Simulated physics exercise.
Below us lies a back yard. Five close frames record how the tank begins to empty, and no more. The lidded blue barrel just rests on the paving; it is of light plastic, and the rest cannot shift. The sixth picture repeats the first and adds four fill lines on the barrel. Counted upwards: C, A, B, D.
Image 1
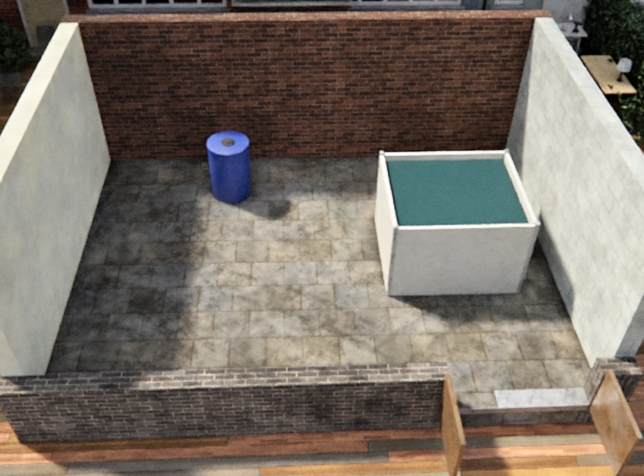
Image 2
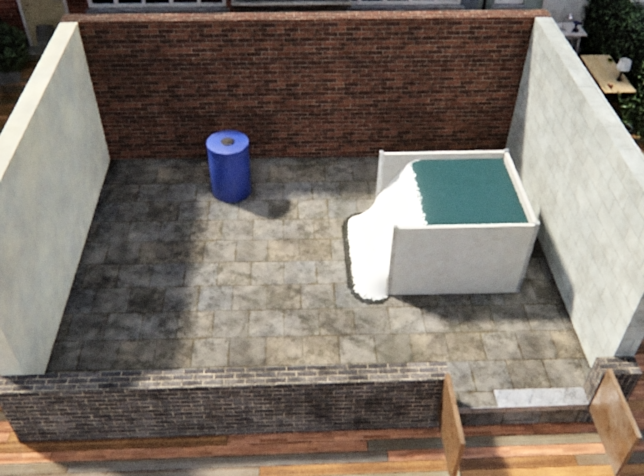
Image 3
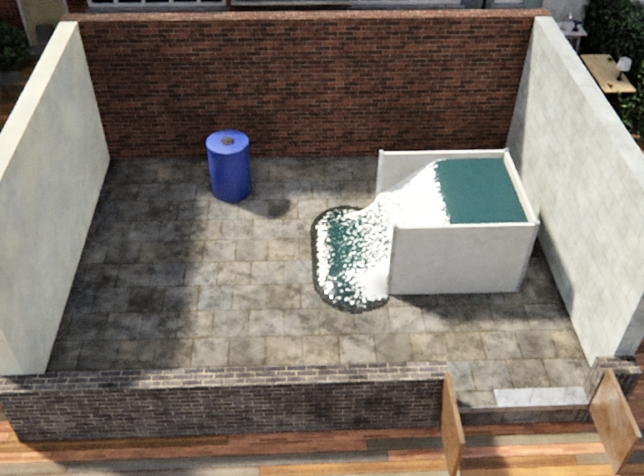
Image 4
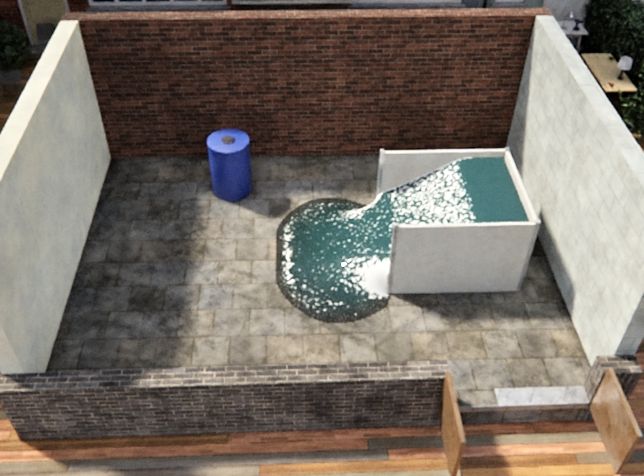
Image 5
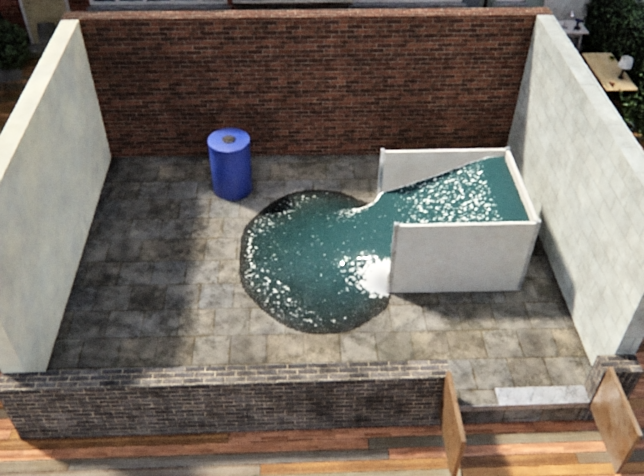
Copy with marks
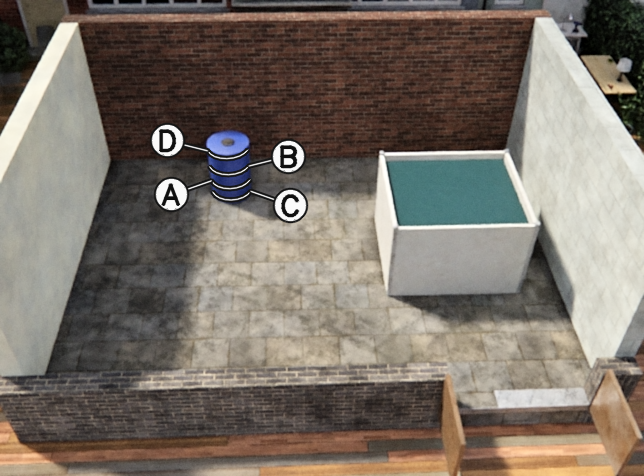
Green water pours from the white tank's open left side and spreads across the paved yard.
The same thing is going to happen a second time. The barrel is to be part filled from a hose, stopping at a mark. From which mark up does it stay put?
It is B.
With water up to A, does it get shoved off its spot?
Yes.
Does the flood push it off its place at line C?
Yes.
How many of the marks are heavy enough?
Two of the four.
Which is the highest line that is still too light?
Here it is line A.
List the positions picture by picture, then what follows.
In the first picture, lid of the blue barrel at (227, 143); tank full, its middle at (454, 192); open gate at (521, 363).
In the second picture, 3 % of the ground wet, in view closest to the barrel at (354, 217).
In the third picture, 6 % of the ground wet, in view closest to the barrel at (323, 218).
In the fourth picture, 11 % of the ground wet, in view closest to the barrel at (285, 224).
In the fifth picture, lid of the blue barrel at (228, 140); 16 % of the ground wet, in view closest to the barrel at (277, 204).
On the marked copy, A at (229, 188); B at (228, 174); C at (231, 200); D at (226, 158); from the bottom up C, A, B, D.
Choosing A, it is pushed about half its own width away.
Choosing B, it does not move.
Choosing C, it is pushed about 3 times its own width away.
Choosing D, it does not move.
